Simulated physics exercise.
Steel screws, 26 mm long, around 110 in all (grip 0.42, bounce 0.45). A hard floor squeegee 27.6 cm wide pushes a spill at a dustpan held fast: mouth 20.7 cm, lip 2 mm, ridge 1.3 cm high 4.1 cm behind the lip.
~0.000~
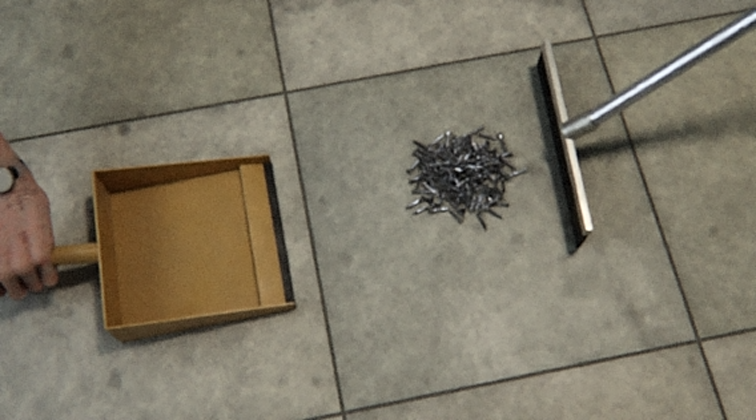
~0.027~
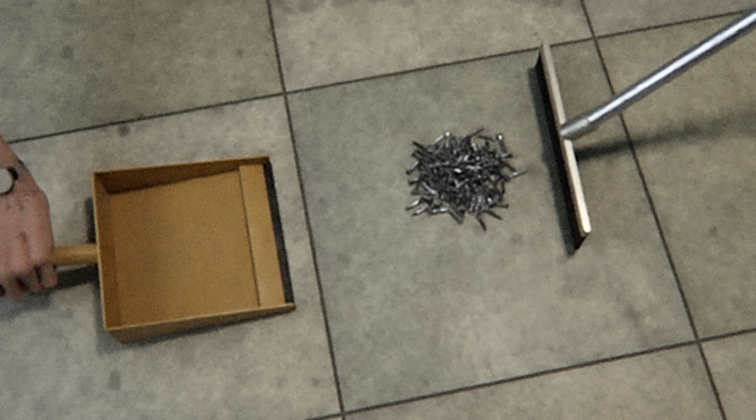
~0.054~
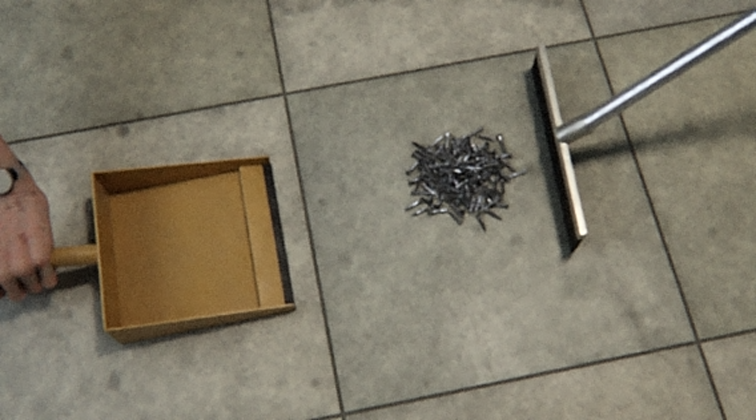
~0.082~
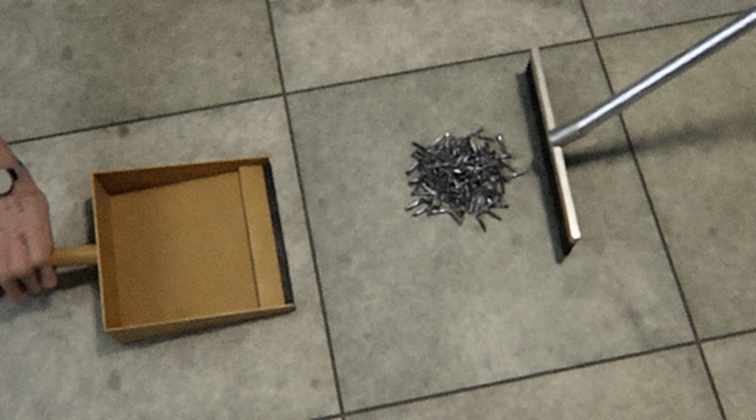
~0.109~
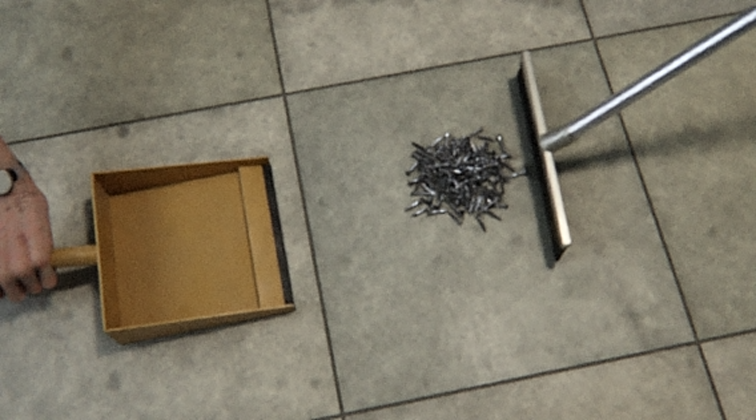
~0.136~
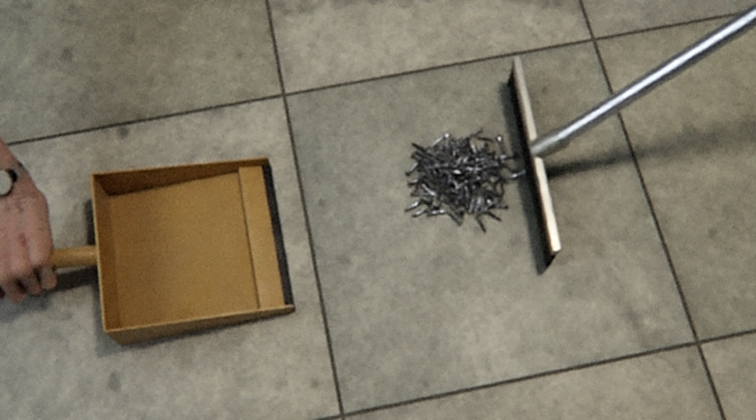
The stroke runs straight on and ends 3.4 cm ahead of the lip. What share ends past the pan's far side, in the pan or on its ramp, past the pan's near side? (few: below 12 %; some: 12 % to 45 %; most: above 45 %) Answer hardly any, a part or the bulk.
Past the pan's far side: Hardly any; in the pan or on its ramp: Hardly any; past the pan's near side: Hardly any.
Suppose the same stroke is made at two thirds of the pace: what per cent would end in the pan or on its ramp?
It would be near 5 per cent.
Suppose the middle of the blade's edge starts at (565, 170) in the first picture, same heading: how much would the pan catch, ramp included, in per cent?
About 10 per cent.
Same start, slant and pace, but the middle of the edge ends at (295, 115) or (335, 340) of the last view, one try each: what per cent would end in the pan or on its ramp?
Some 5 and 0 per cent.
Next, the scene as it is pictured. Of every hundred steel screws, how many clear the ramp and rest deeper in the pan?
Roughly 0 per cent.
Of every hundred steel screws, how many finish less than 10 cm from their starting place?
About 0 per cent.
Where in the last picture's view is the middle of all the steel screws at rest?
At about (298, 240).
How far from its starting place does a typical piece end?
About 24 cm.
After 0.42 s, middle of the blade 19 cm from the lip; 0 % over the lip, far side 5 %, near side 0 %.
Then, at 0.61 s, middle of the blade 10 cm from the lip; 0 % over the lip, far side 5 %, near side 0 %.
Then, at 0.91 s, middle of the blade 4 cm from the lip; 5 % over the lip, far side 5 %, near side 5 %.
By 1.8 s all is still; far side 5 %, pan 5 %, near side 5 %, in front of the lip or behind the blade 85 %.
